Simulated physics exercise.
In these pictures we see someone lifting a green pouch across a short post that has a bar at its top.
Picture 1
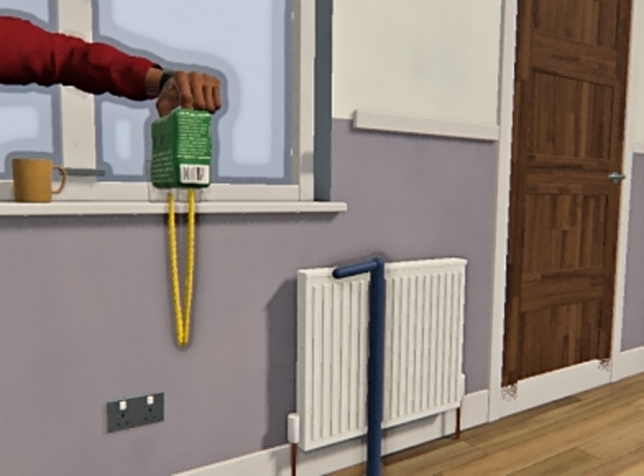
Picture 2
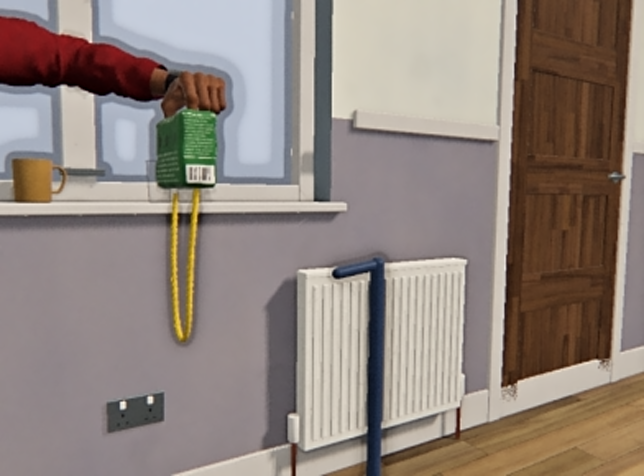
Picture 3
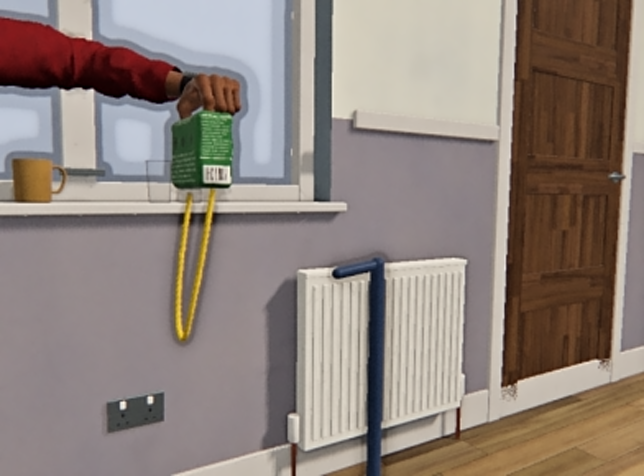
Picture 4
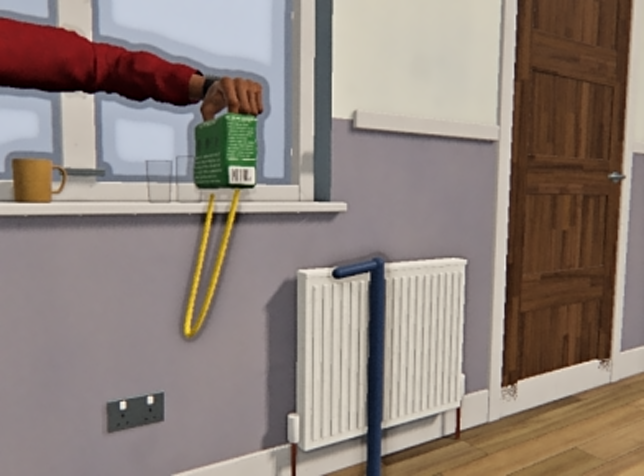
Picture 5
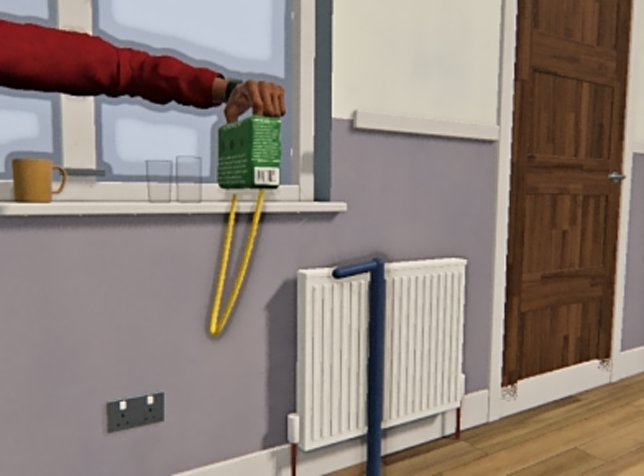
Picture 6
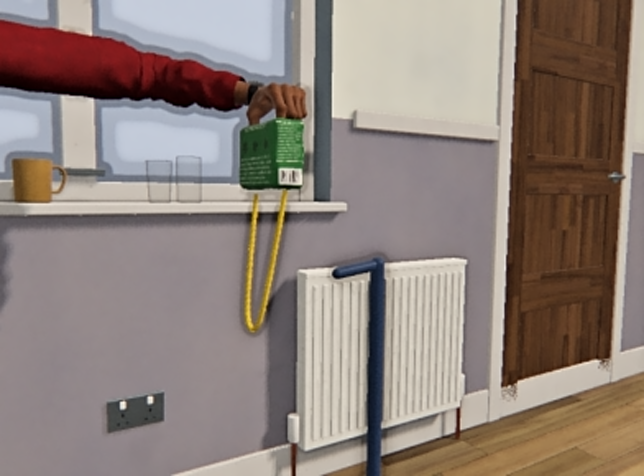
In the video, a hand in a red sleeve carries a green pouch with a yellow loop hanging below it rightward along a windowsill, past two clear glasses, toward a blue post with a bar at its top.
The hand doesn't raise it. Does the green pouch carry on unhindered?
No, I expect the post will hold onto it.
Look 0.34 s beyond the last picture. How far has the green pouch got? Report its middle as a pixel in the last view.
About (328, 159).
Then, 0.34 s after the last picture, pouch nearing the post near (328, 159).
Then, 0.86 s after the last picture, pouch over the post near (403, 163).
At rest, pouch past the post near (444, 165); loop tight round the post, hand stopped. The green pouch is jerked back by its loop.
